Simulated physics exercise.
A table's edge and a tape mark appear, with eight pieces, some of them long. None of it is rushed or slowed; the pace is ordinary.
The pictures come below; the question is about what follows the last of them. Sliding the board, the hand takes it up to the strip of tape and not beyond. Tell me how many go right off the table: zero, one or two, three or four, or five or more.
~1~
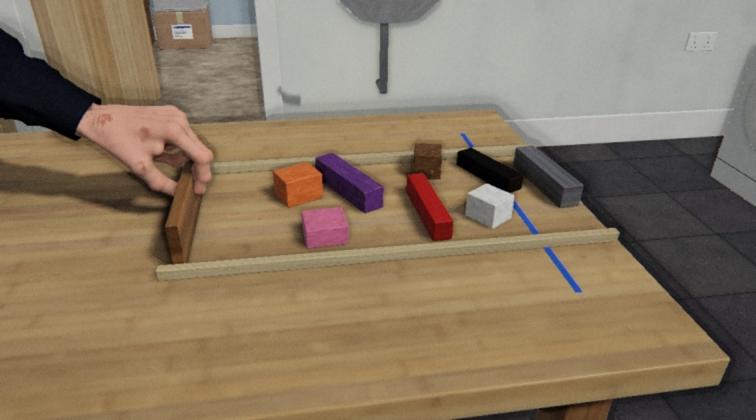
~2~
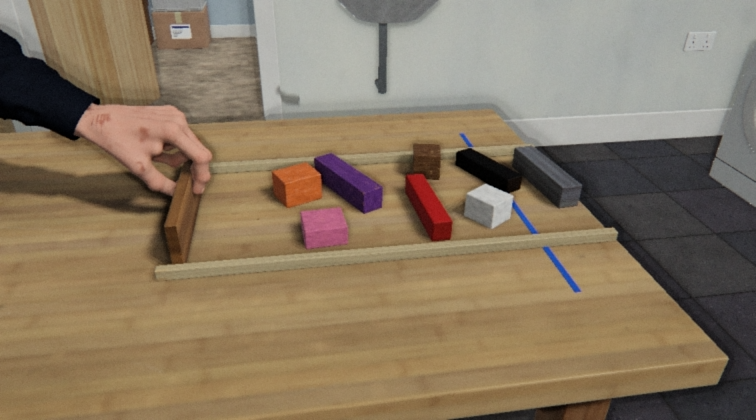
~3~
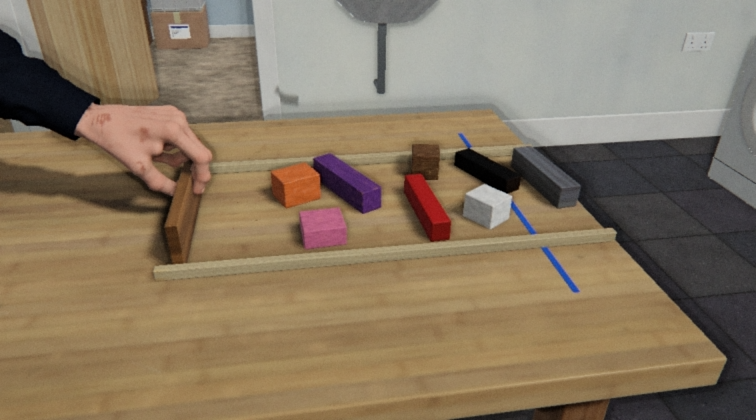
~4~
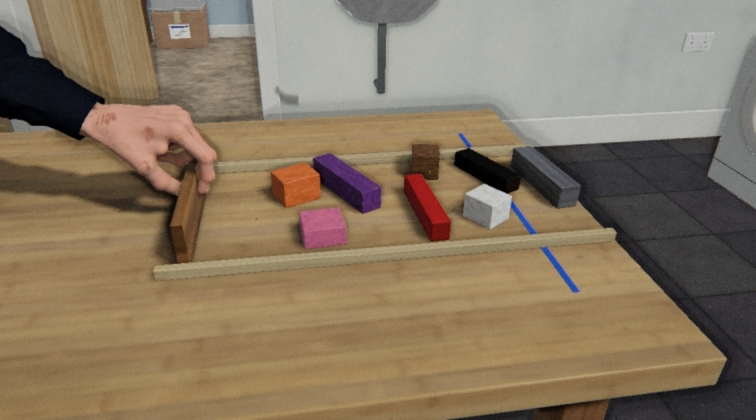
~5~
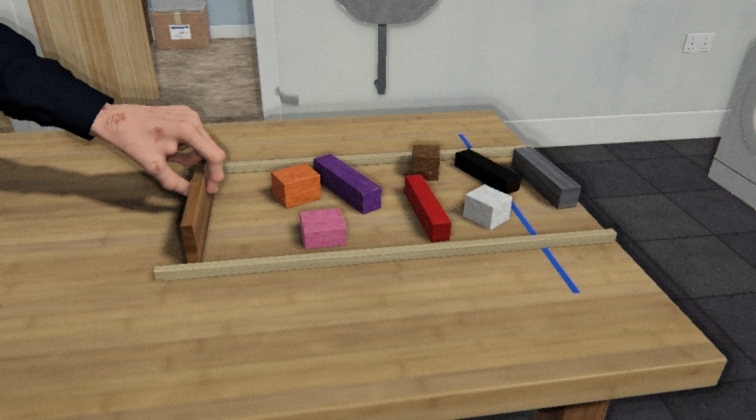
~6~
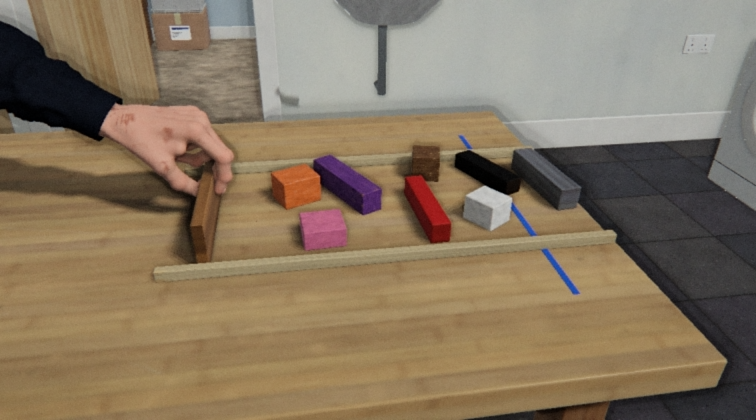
Three or four go right off.
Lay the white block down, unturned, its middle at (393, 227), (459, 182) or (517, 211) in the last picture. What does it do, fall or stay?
Trying each place in order, it remains in place, it drops down and it drops down.
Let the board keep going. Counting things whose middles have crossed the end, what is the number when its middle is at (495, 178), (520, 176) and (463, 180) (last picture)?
In order: 2, 5, 1.
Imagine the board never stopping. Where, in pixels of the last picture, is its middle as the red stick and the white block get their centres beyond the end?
First it's close to (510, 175), next close to (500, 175).
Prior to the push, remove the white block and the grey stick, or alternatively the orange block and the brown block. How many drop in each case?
Well, the first time you'd get 1, and the next time 2.
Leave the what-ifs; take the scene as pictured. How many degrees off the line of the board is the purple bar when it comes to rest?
Around 0 degrees.
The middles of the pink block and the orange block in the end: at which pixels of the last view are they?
In the last picture the pink block sits at (544, 213) while the orange block sits at (518, 176).
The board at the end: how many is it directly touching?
Number: 2.
Soon after, none off yet; grey stick at rest near (544, 177); black stick at rest near (486, 172); white block at rest near (487, 208).
Then, none off yet; grey stick at rest near (544, 177); black stick moved a little near (501, 171); white block moved about its own width near (525, 209).
At rest, the number that fall off is three or four; fallen, brown block, white block, black stick and grey stick.
